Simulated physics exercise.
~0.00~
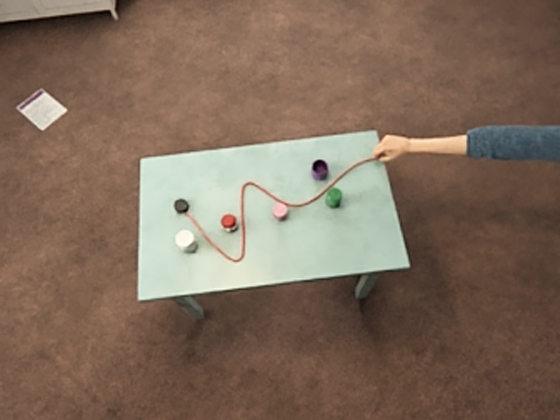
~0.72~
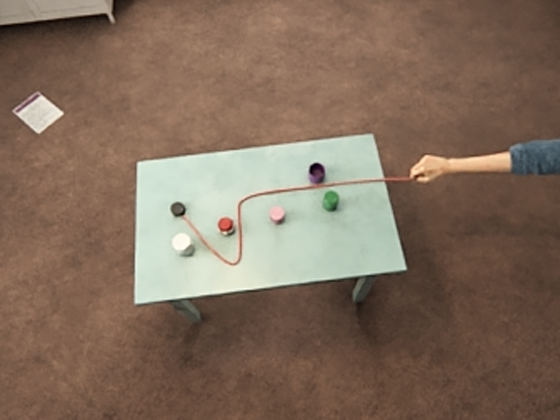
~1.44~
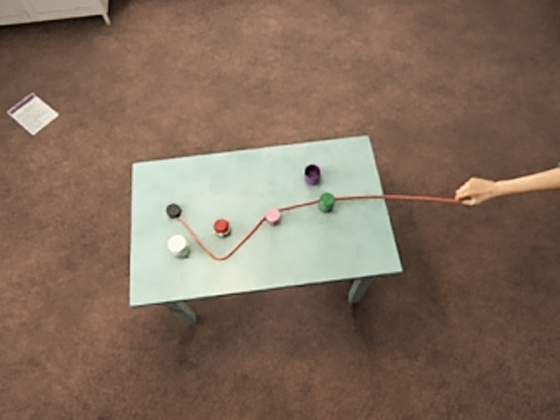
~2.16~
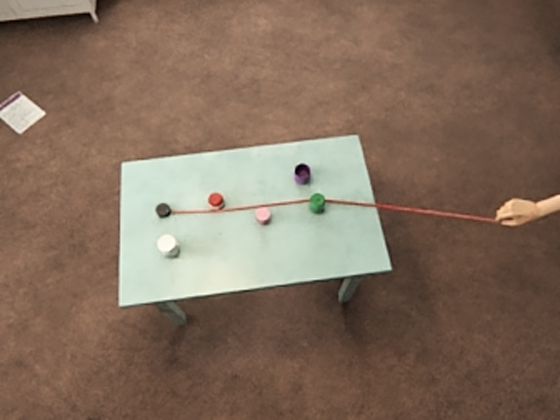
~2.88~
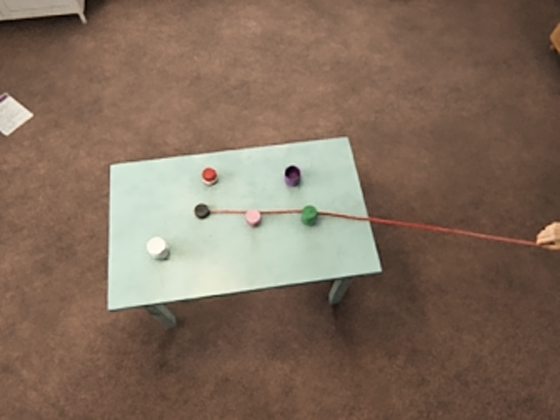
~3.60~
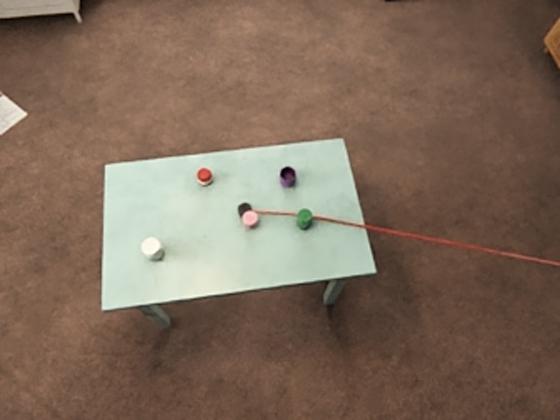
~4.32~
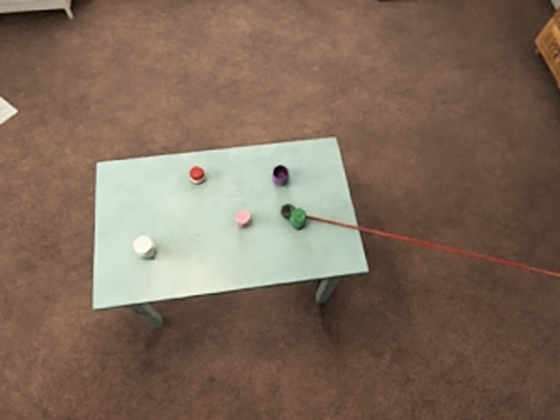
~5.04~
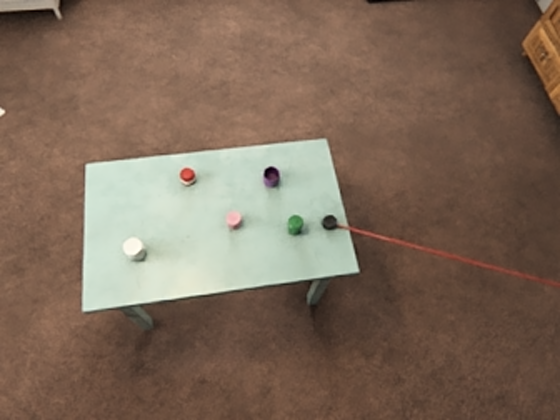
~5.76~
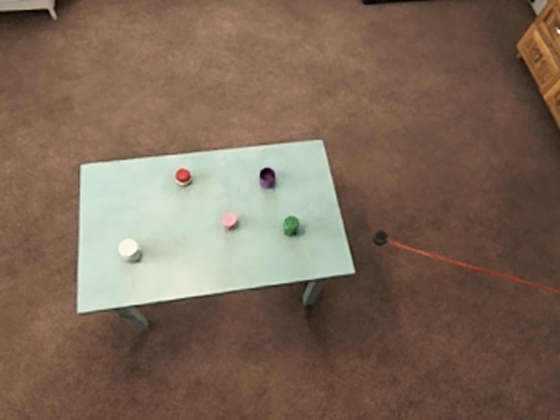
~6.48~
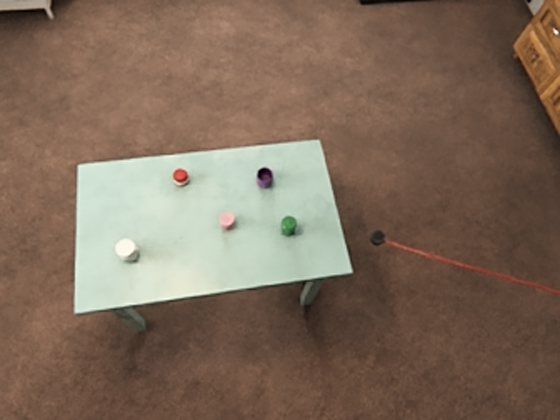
A black puck on a pale green table was drawn rightwards by a hand pulling its red cord, which straightened and pushed the red jar towards the back before the puck slid past the pink and green pots and off the right edge.
